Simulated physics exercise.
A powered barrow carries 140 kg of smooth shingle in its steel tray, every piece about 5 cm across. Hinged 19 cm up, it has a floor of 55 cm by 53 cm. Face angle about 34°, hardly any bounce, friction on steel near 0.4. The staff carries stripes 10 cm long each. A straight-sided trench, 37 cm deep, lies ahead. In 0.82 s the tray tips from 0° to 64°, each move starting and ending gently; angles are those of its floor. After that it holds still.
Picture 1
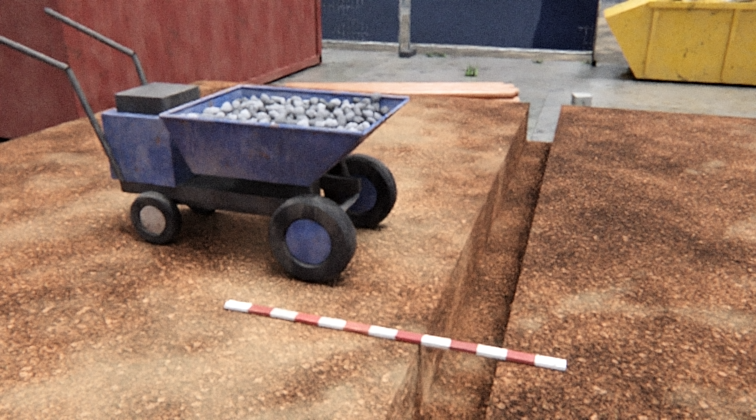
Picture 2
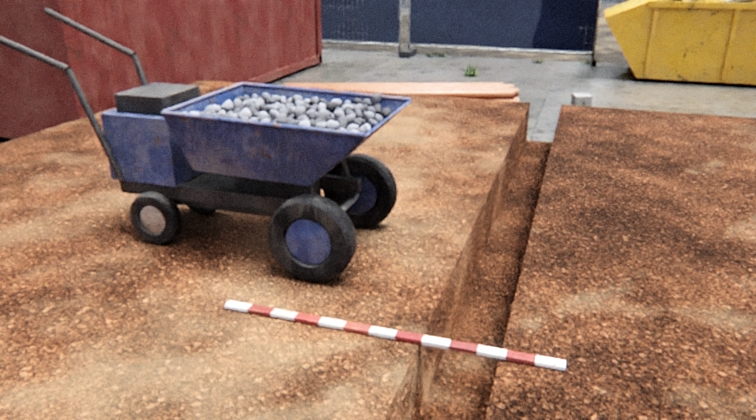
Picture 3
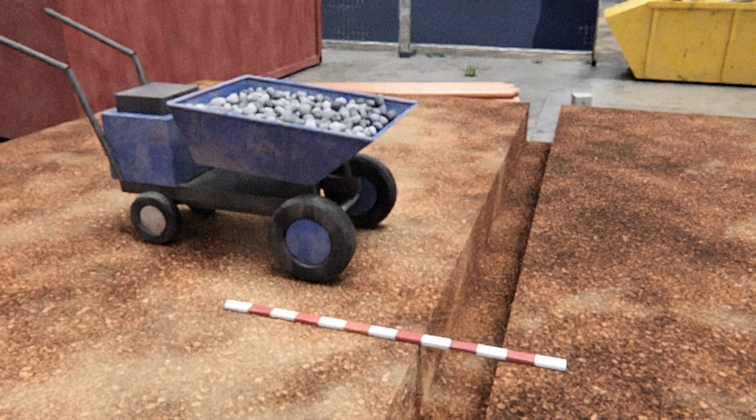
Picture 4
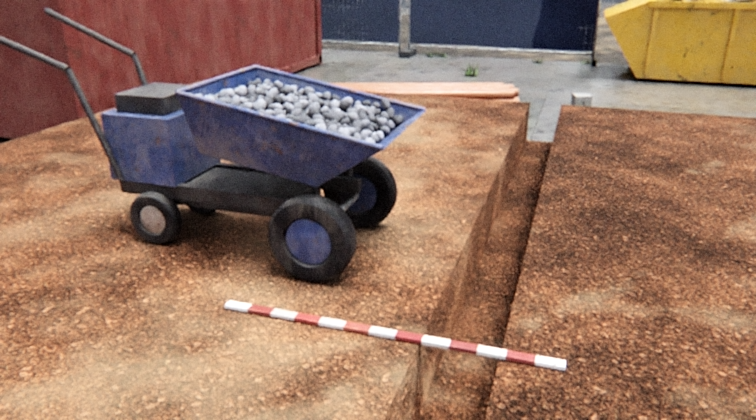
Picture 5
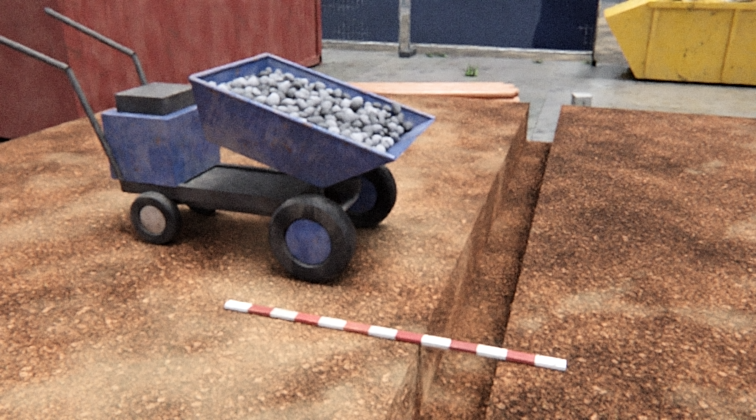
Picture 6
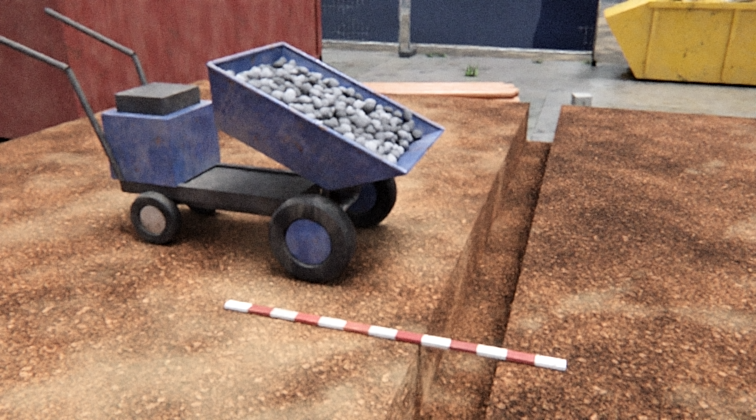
A small blue barrow loaded with smooth grey stones stood on brown ground beside a narrow trench, and its tray slowly tilted up at the back, lowering its front lip toward the right.
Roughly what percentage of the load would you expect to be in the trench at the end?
I'd expect around 76 per cent.
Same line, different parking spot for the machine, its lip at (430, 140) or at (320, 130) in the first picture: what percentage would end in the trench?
I'd expect some 15 per cent, then some 85.
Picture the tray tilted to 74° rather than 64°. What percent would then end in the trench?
In that case near 85 per cent.
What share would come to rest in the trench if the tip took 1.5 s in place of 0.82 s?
It'd be some 85 per cent.
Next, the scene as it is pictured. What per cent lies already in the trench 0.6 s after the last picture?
Approx. 30 % of the load.
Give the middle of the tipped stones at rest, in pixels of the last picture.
The resting stones are centred at roughly (495, 320).
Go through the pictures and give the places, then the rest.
The first frame shows lip at (362, 134), floor tilted 0°, highest stones at (331, 107).
In the second frame, the tray is at 1°, its lip at (365, 136); the top of the load is at (280, 103).
In the third frame, the tray is at 5°, its lip at (372, 140); the top of the load is at (256, 99).
In the fourth frame, the tray is at 10°, its lip at (382, 148); the top of the load is at (259, 90).
In the fifth frame, the tray is at 16°, its lip at (394, 159); the top of the load is at (267, 80).
The sixth frame shows lip at (406, 173), floor tilted 24°, highest stones at (274, 69).
Then, 0.3 s after the last picture the floor is at 54°, 100 % in the tray; the foremost stones are at (442, 207).
Then, 0.6 s after the last picture the floor is at 64°, 68 % in the tray, 1 % short of the trench, 30 % in the trench, 1 % past the trench; the foremost stones are at (528, 260).
Then, 0.9 s after the last picture the floor is at 64°, 18 % in the tray, 58 % in the trench, 24 % past the trench; the foremost stones are at (687, 311).
Then, 2.9 s after the last picture the floor is at 64°, 0 % in the tray, 76 % in the trench, 24 % past the trench; the foremost stones are past the picture's edge.
